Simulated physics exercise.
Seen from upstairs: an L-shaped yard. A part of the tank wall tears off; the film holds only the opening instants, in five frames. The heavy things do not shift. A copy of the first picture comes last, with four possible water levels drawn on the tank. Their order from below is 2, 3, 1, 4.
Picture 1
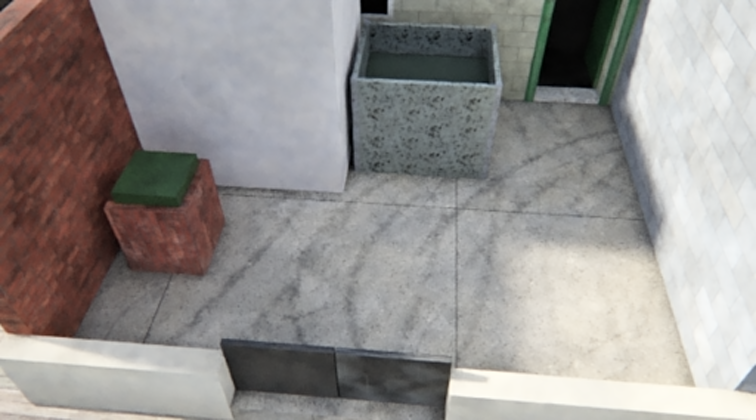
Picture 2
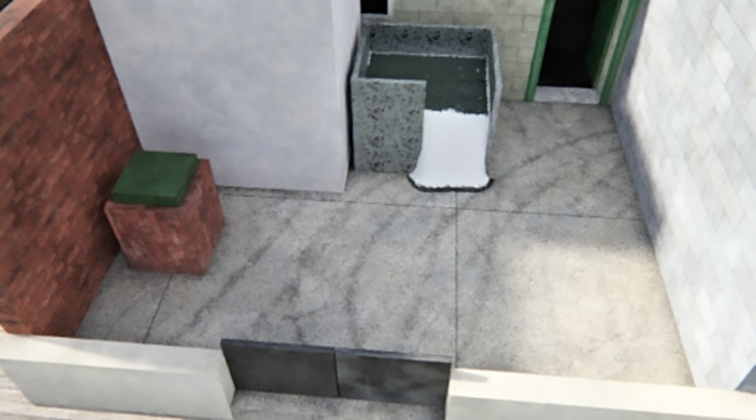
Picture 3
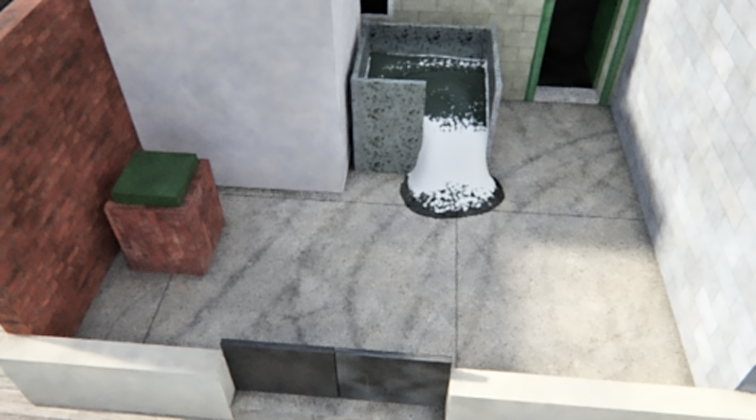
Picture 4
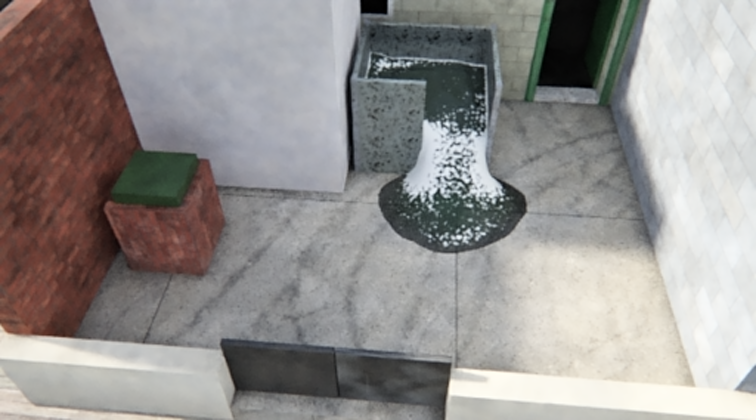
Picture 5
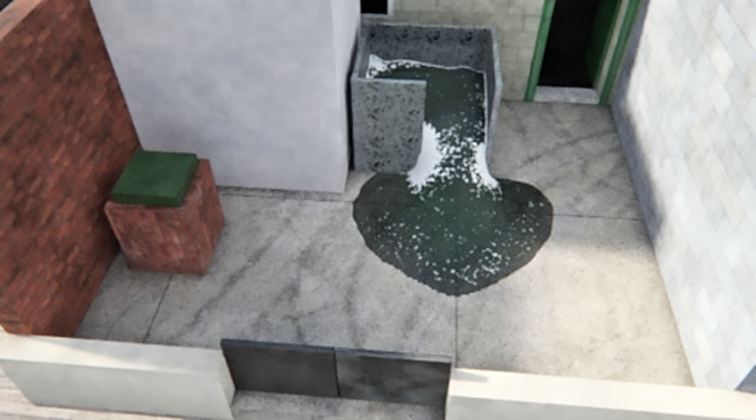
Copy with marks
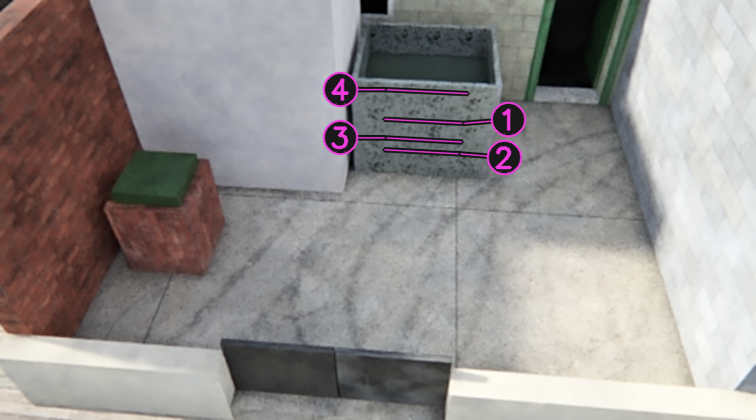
Walled yard seen from above, with dark water pouring white through the open front of a stone tank and spreading across the ground.
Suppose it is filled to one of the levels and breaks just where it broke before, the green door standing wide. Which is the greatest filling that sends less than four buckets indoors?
Take 1.
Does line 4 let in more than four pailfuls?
Yes, that goes wrong.
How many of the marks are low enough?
Three of the four.
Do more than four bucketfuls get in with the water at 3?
No, that is safe.
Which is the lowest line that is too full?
4.
On the marked copy, 1 at (424, 121); 2 at (422, 151); 3 at (423, 139); 4 at (426, 91); from the bottom up 2, 3, 1, 4.
With 1, a bucket or two gets in.
With 2, nothing gets over.
With 3, nothing gets over.
With 4, about 10 bucketfuls get in.
